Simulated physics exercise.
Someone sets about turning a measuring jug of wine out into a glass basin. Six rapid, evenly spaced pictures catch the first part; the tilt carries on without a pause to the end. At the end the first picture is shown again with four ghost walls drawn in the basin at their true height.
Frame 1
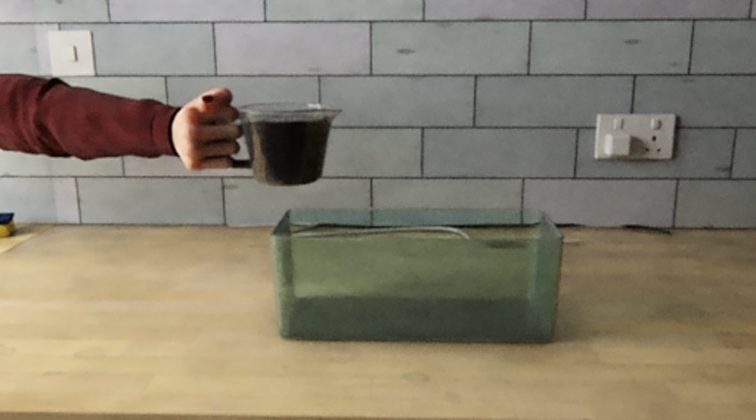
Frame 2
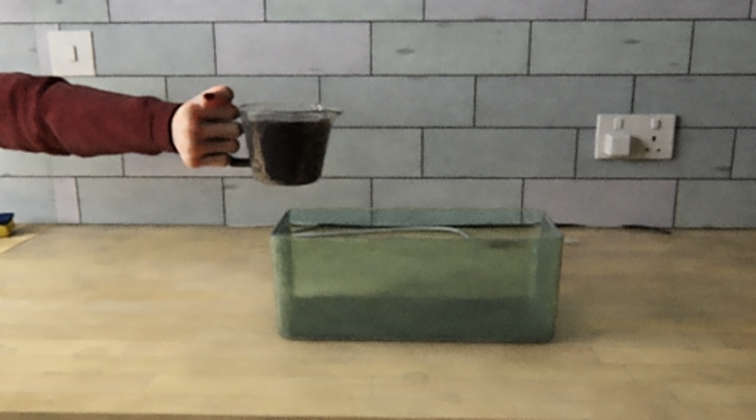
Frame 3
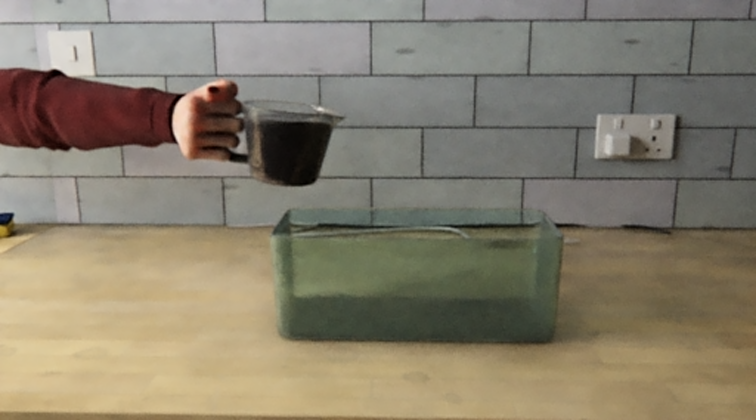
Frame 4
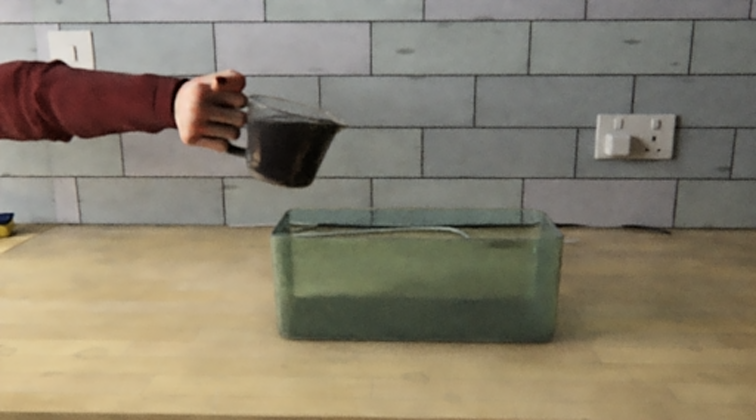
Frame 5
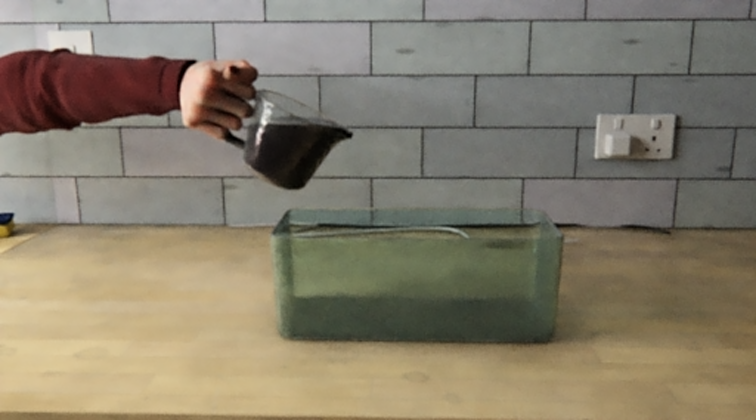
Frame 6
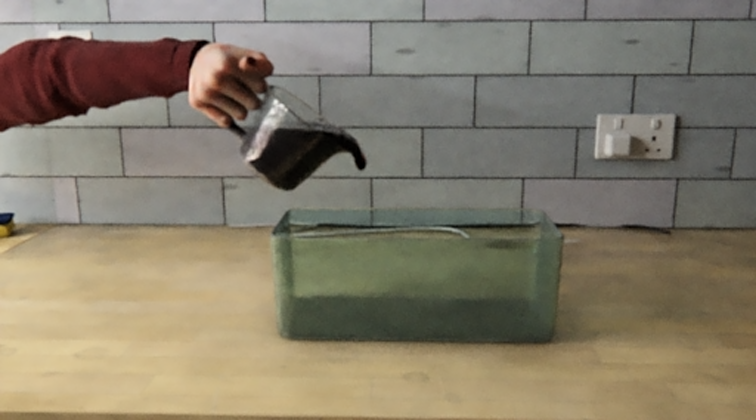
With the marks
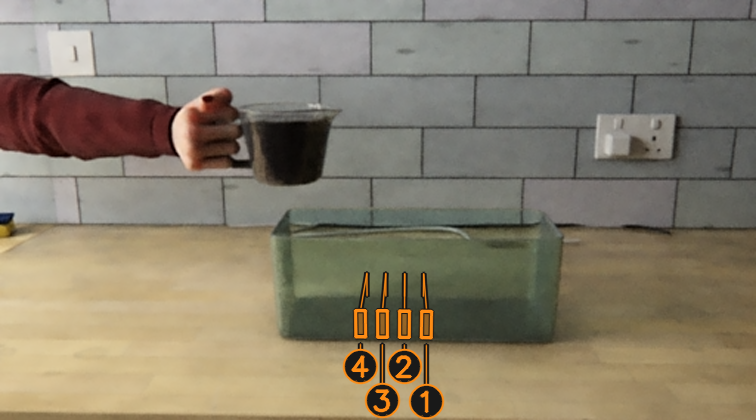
A hand in a dark red sleeve holds a glass measuring jug of dark liquid upright above a greenish glass basin on a wooden counter. The hand gradually tilts the jug to the right, and the liquid slides to the lip, then curls over it in a short, dark stream.
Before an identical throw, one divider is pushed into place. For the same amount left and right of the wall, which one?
Choose 3.
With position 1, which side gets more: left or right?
The left side.
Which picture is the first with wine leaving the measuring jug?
In picture 5.
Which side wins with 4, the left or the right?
The right one.
On the marked copy, 1 at (426, 345); 2 at (404, 344); 3 at (382, 344); 4 at (360, 344).
With 1, about 90 % ends left of the wall and 9 % right of it.
With 2, about 82 % ends left of the wall and 17 % right of it.
With 3, about 45 % ends left of the wall and 55 % right of it.
With 4, about 15 % ends left of the wall and 84 % right of it.
